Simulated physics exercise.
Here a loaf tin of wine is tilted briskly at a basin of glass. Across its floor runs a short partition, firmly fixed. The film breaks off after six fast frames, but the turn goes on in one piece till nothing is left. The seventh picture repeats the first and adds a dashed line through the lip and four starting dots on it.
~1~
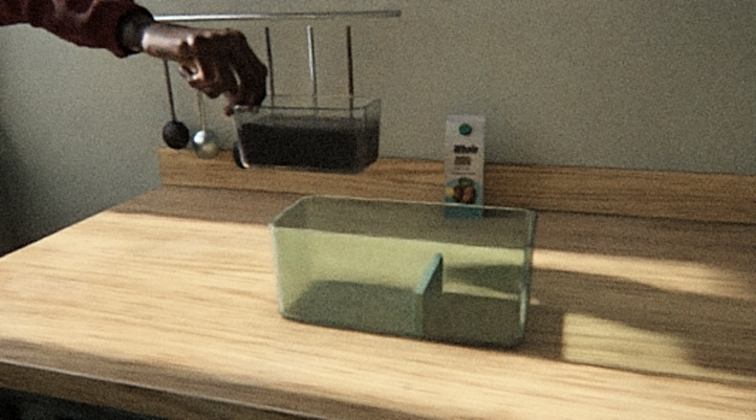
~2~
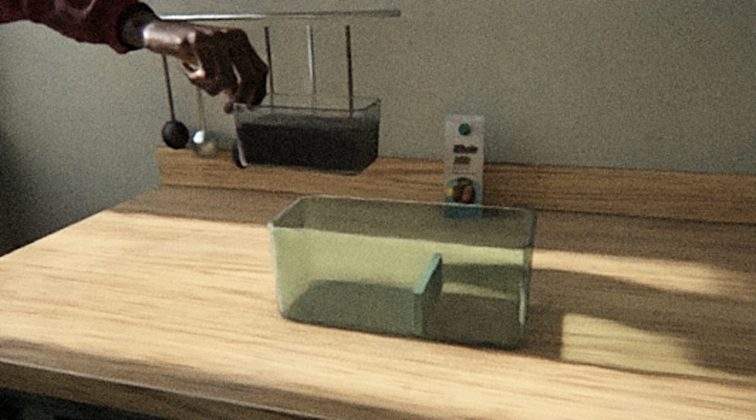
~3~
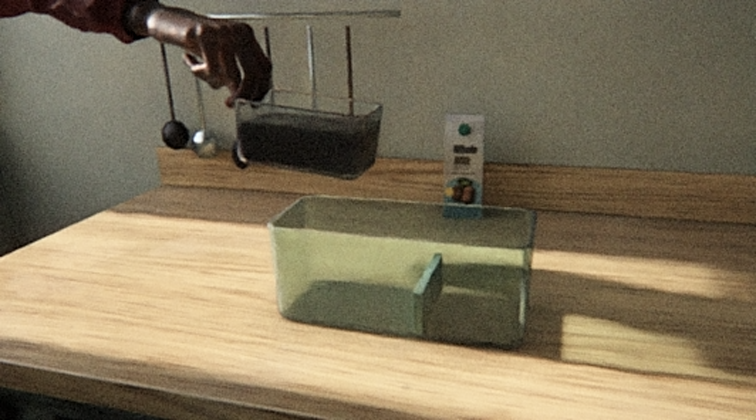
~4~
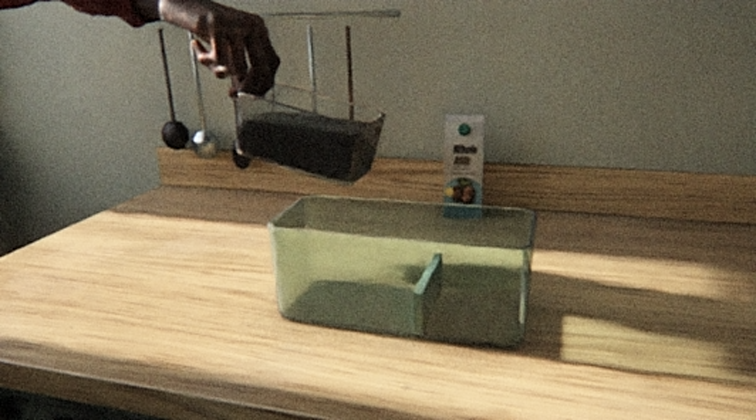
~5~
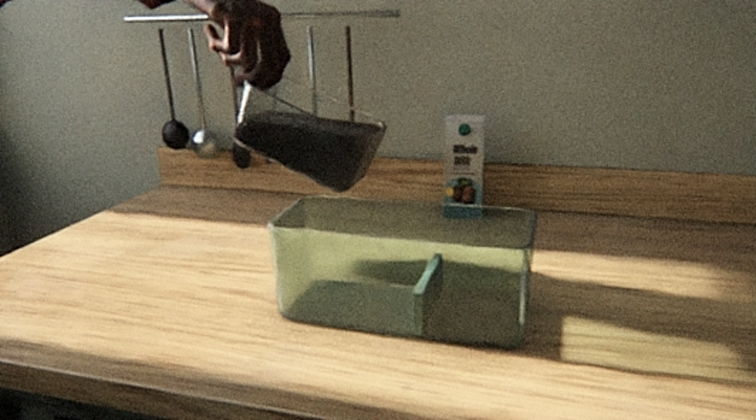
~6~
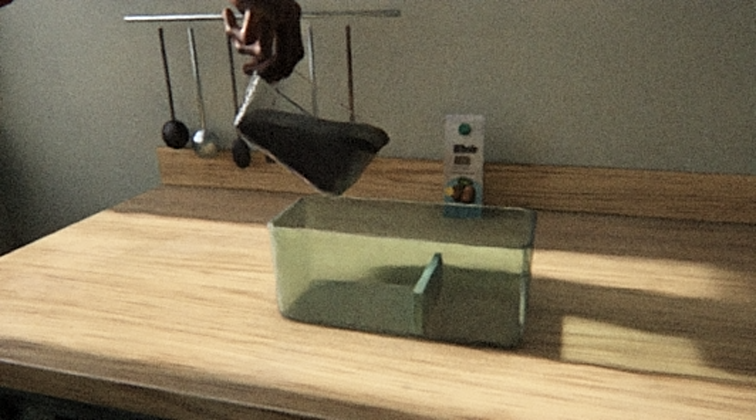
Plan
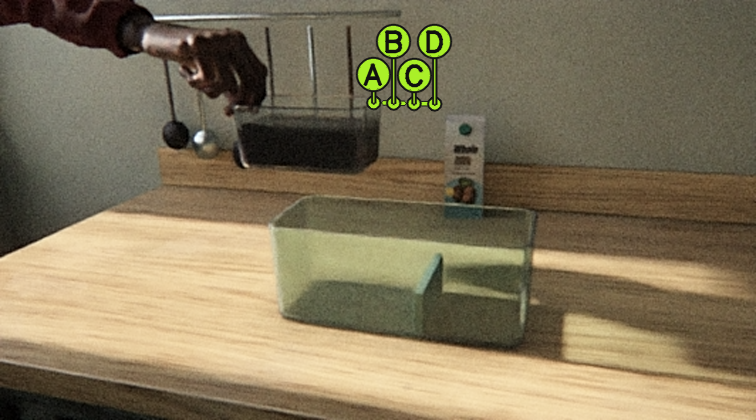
To begin with, a hand holds a clear loaf-shaped container of dark wine nearly level above a greenish glass basin with a short partition, on a wooden counter. The hand shifts right and tilts the container briskly, its right end dipping, until the dark liquid reaches over the lip.
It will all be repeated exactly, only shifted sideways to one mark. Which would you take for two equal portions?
Spot B.
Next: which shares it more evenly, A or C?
It is C.
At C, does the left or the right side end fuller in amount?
More ends on the right.
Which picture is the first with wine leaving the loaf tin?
In picture 6.
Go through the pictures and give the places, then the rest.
Upright, lip at (371, 102); basin from (281, 314) to (524, 346); top of the wall at (430, 271); nothing has left yet.
Upright, lip at (371, 104); nothing has left yet.
Tipped about 6°, lip at (373, 109); nothing has left yet.
Tipped about 13°, lip at (376, 119); nothing has left yet.
Tipped about 23°, lip at (378, 131); nothing has left yet.
Tipped about 34°, lip at (377, 145); wine is over the lip, down to (377, 145).
On the marked copy, A at (373, 102); B at (393, 103); C at (414, 103); D at (434, 103).
With A, about 74 % ends left of the wall and 22 % right of it; 4 % is lost outside.
With B, about 49 % ends left of the wall and 49 % right of it.
With C, about 33 % ends left of the wall and 65 % right of it.
With D, about 22 % ends left of the wall and 76 % right of it.
